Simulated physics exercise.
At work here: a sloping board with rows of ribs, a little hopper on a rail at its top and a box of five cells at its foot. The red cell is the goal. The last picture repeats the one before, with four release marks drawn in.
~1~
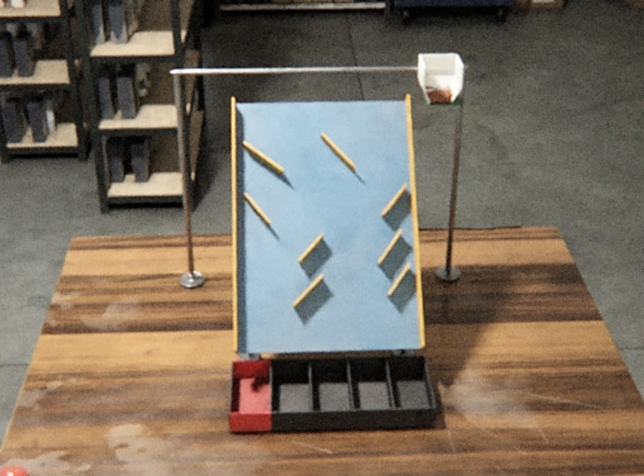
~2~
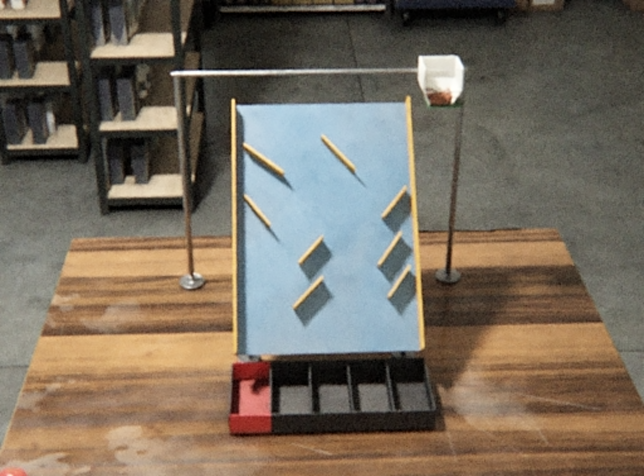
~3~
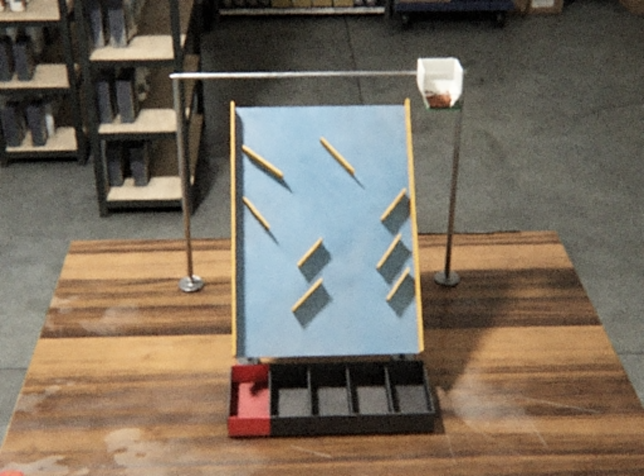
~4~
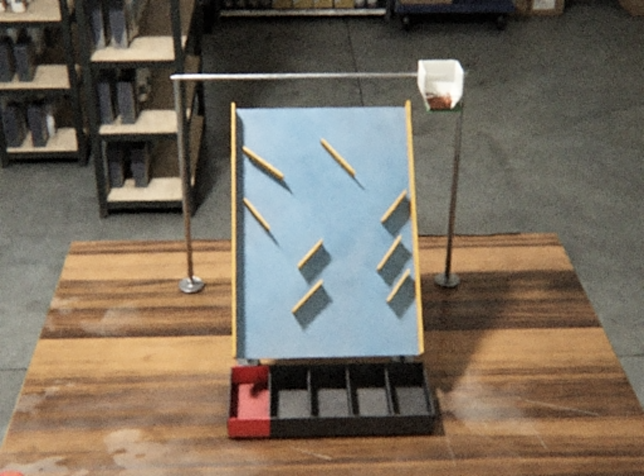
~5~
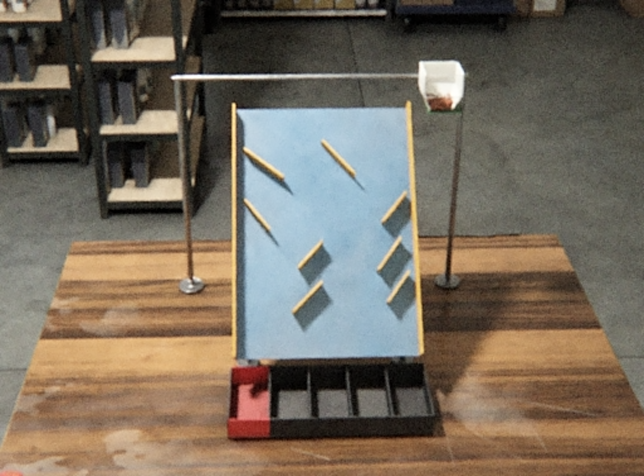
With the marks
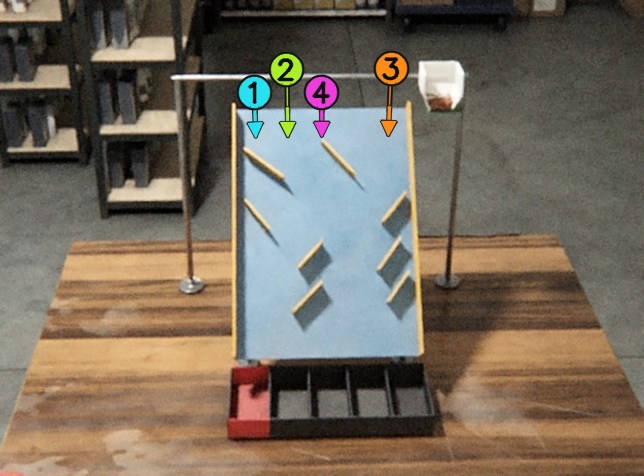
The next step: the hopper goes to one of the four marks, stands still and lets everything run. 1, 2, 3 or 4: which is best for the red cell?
The best mark is 2.
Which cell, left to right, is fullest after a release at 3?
The third from the left.
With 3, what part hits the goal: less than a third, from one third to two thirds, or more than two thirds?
Less than a third.
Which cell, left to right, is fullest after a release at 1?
The first.
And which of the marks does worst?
The answer is 3.
On the marked copy, mark 1 meets the board at (255, 132); mark 2 meets the board at (287, 131); mark 3 meets the board at (388, 130); mark 4 meets the board at (321, 131).
If 1 is chosen, about two thirds in the red cell, about a quarter in other cells, a small part outside the box.
If 2 is chosen, about two thirds in the red cell, about a quarter in other cells, a small part outside the box.
If 3 is chosen, a stray few in the red cell, most in other cells, a small part outside the box.
If 4 is chosen, about a third in the red cell, about half in other cells, a small part outside the box.
